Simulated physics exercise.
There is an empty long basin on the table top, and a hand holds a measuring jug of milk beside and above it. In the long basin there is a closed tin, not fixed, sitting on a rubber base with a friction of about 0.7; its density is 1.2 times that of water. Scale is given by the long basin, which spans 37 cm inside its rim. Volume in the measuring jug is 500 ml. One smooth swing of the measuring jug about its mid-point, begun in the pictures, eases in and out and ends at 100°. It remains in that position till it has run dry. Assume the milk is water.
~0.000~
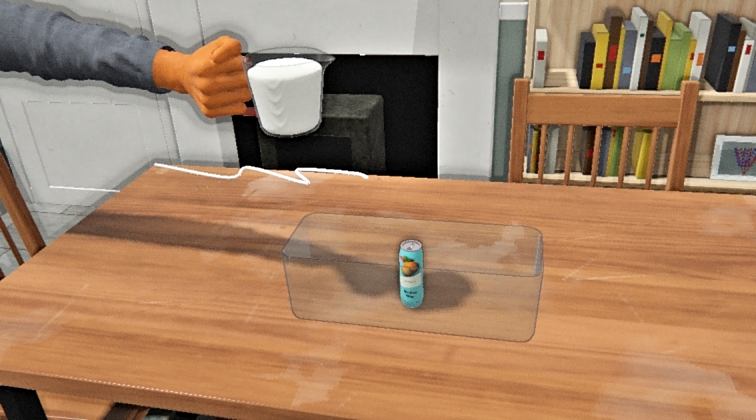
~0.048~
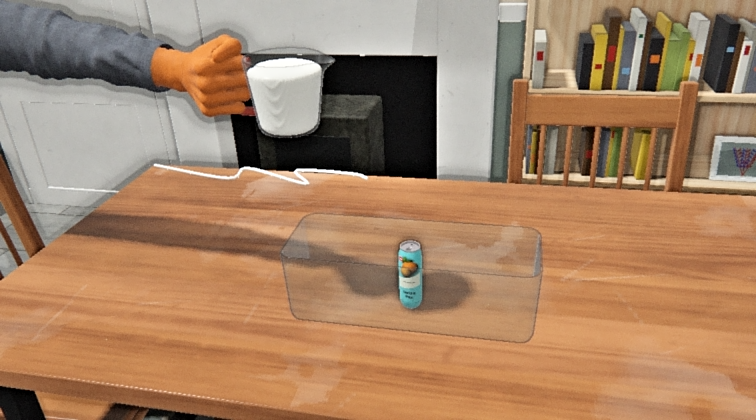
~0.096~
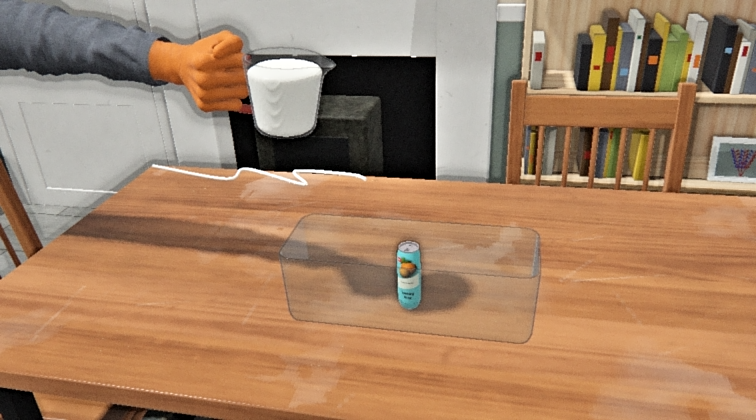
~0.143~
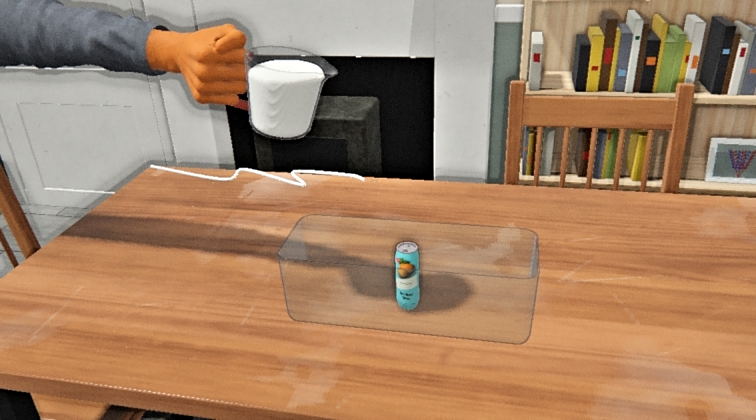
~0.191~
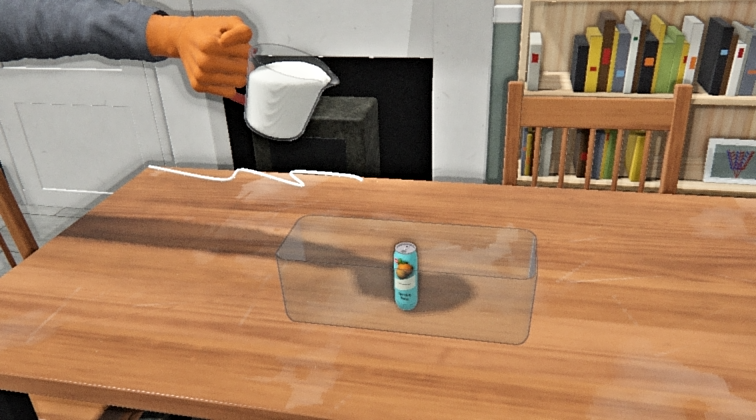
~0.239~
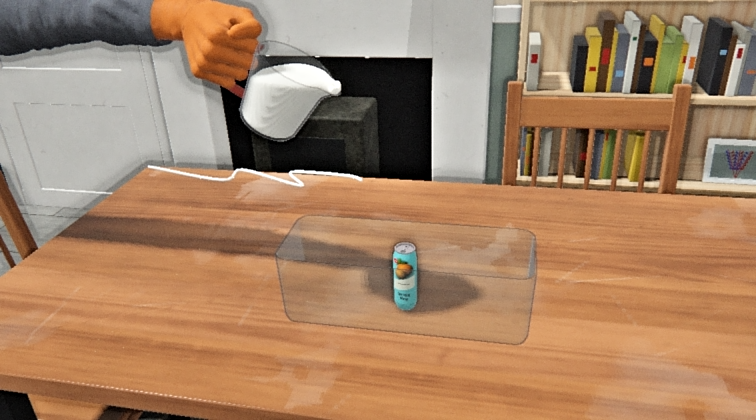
A hand steadily tilts a measuring jug of milk to the right above a clear basin.
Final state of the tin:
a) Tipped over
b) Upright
a.
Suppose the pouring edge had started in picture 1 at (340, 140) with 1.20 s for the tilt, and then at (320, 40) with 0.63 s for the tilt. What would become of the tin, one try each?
Try 1: Still standing; try 2: Tipped over.
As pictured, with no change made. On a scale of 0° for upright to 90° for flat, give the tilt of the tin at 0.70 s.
It sits at roughly 5°.
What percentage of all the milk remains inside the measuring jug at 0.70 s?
Around 10 in a hundred.
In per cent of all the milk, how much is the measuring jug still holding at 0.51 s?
Near 48 in a hundred.
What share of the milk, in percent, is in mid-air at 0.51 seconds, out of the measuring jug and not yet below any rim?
Roughly 42 percent.
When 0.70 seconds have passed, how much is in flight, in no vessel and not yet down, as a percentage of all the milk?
I'd put it at about 24 per cent of the liquid.
Then, 0.51 s in, the tilt is 91° and 47 per cent is still to pour; the tin stands where it began.
Then, 0.70 s in, the tilt is 100° and 9 per cent is still to pour; the tin stands 1 cm from where it began.
Then, 0.91 s in, the tilt is 100° and 1 per cent is still to pour; the tin leans 48°.
Then, 1.13 s in, the tilt is 100° and 0 per cent is still to pour; the tin lies on its side.
Finally, the tin lies on its side.
